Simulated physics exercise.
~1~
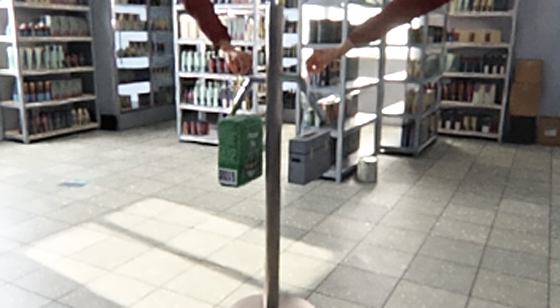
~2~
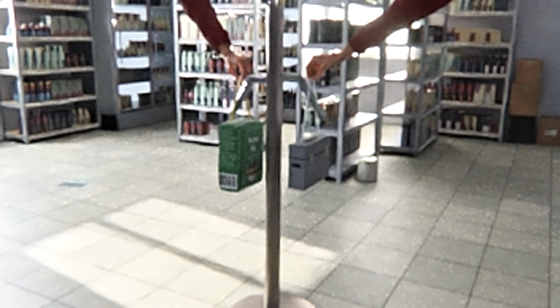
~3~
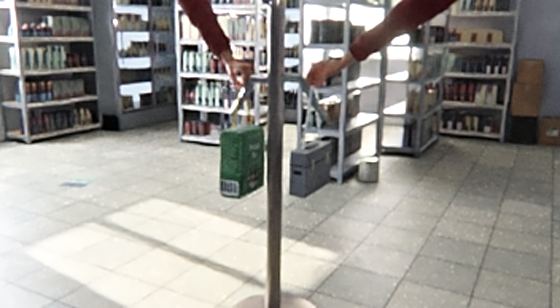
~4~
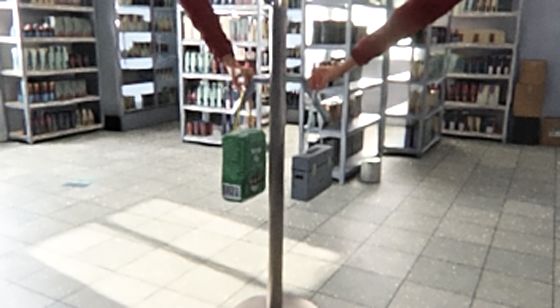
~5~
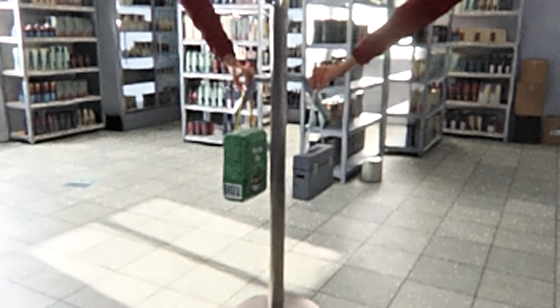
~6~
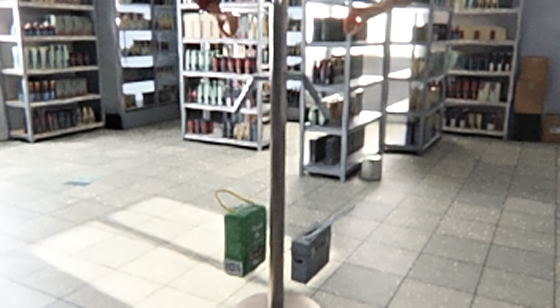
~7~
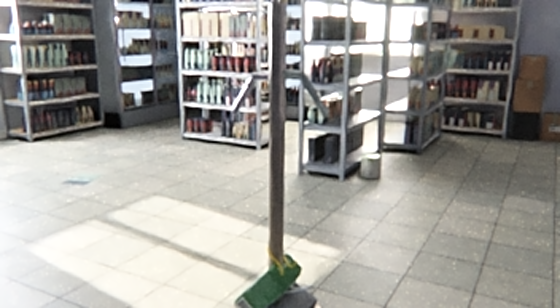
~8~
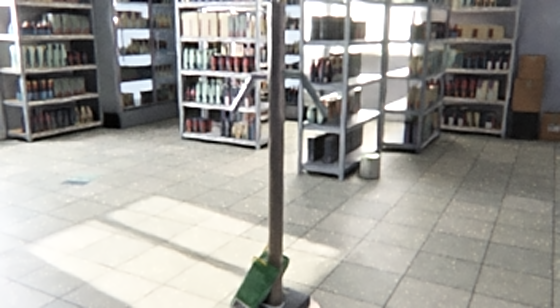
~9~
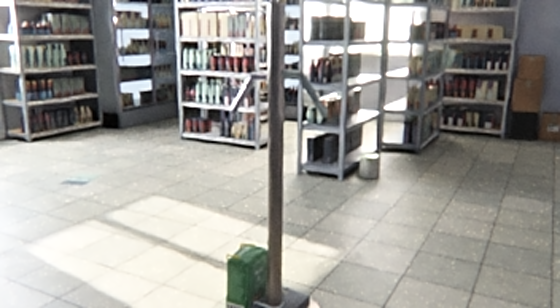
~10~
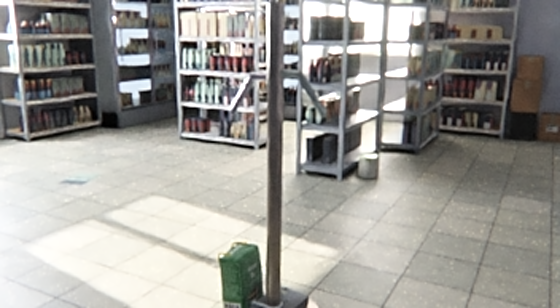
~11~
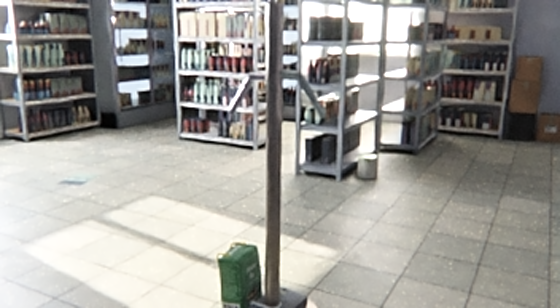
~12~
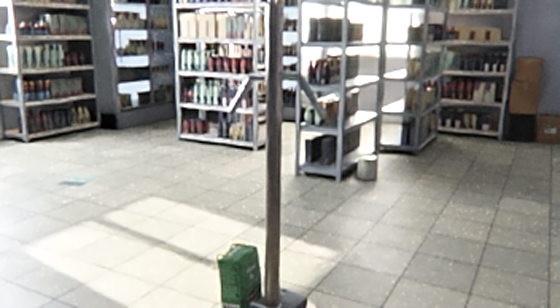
In a room lined with shelves of bottles, two hands lowered a green sack and a grey case by their loops beside a post and let go, but both dropped to the floor, the sack ending upright and the case on its side.
